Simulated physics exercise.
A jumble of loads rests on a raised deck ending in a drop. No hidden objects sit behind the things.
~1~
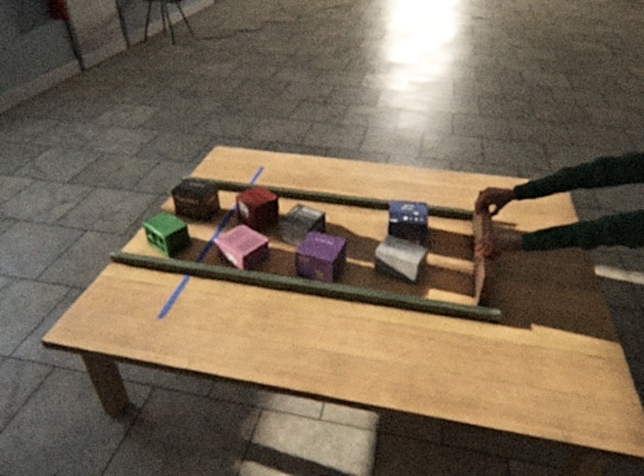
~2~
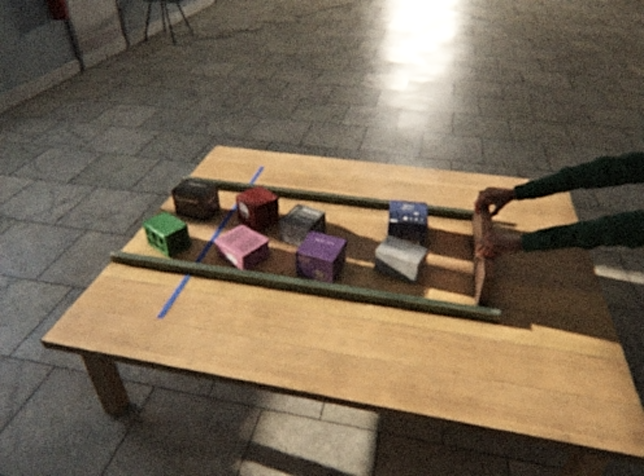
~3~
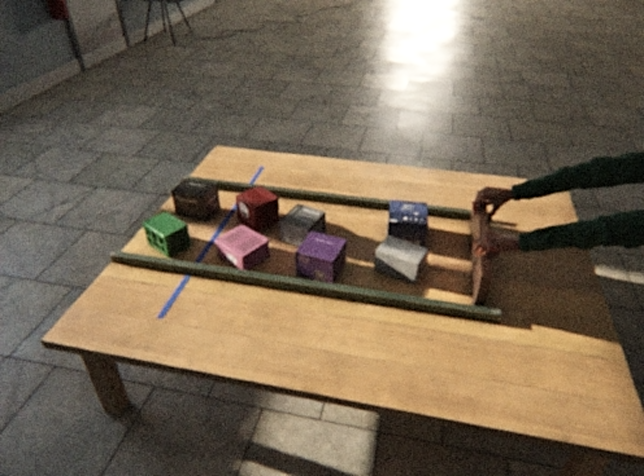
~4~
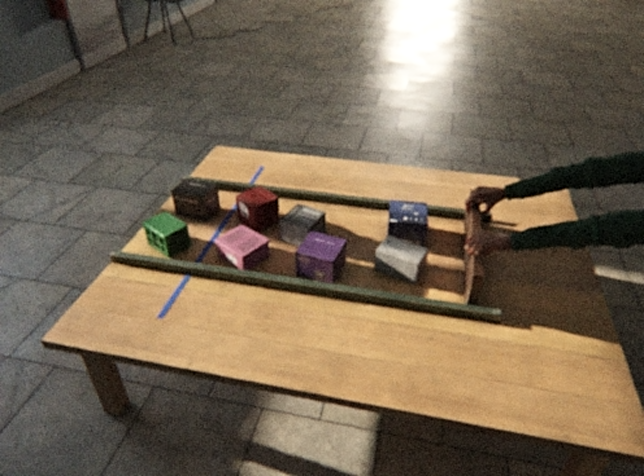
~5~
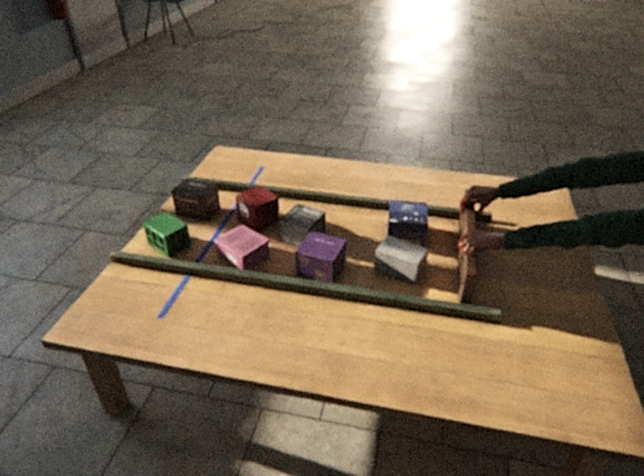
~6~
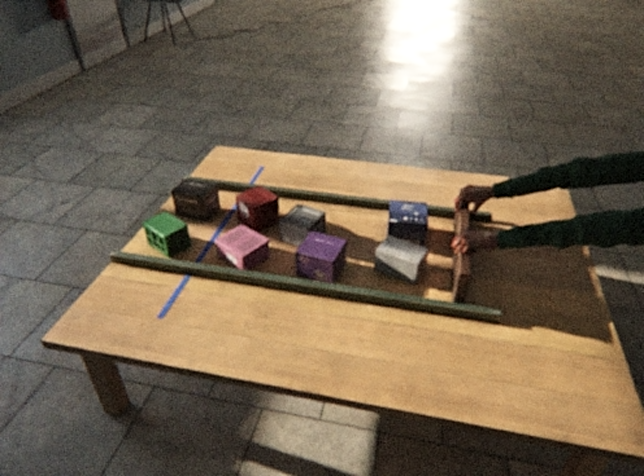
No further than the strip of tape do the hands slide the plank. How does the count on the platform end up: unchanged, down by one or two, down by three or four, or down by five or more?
The number sent down is middling, three or four.
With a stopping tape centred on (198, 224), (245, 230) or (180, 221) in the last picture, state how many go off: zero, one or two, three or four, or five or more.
In the order of the places given: At least five; either one or two; at least five.
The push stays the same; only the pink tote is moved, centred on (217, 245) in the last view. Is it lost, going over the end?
Result: It falls away.
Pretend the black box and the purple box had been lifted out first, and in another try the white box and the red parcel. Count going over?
The counts: 1 and 1.
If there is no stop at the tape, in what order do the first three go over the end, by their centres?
Listed earliest first: Green crate, pink tote, black box.
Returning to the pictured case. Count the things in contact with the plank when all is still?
Number in contact with it: 2.
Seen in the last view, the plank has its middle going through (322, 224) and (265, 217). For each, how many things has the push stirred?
Counts: 6 and 8.
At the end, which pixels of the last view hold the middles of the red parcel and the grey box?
The red parcel stops around (188, 190); the grey box around (177, 213).
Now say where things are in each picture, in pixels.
The first picture shows green crate (167, 234); black box (196, 199); red parcel (258, 208); plank (482, 246); tape (222, 227).
The second picture shows black box (196, 199); pink tote (243, 248).
The third picture shows red parcel (258, 209); grey box (303, 226).
The fourth picture shows green crate (167, 234); purple box (322, 257).
The fifth picture shows black box (196, 199); white box (401, 259).
The sixth picture shows green crate (167, 234); black box (196, 199); red parcel (258, 209); plank (461, 243); tape (222, 227).
Soon after, none off yet; green crate at rest near (167, 234); black box at rest near (196, 199); red parcel at rest near (258, 209).
In the end, the number that fall off is three or four; gone, pink tote, black box and green crate.
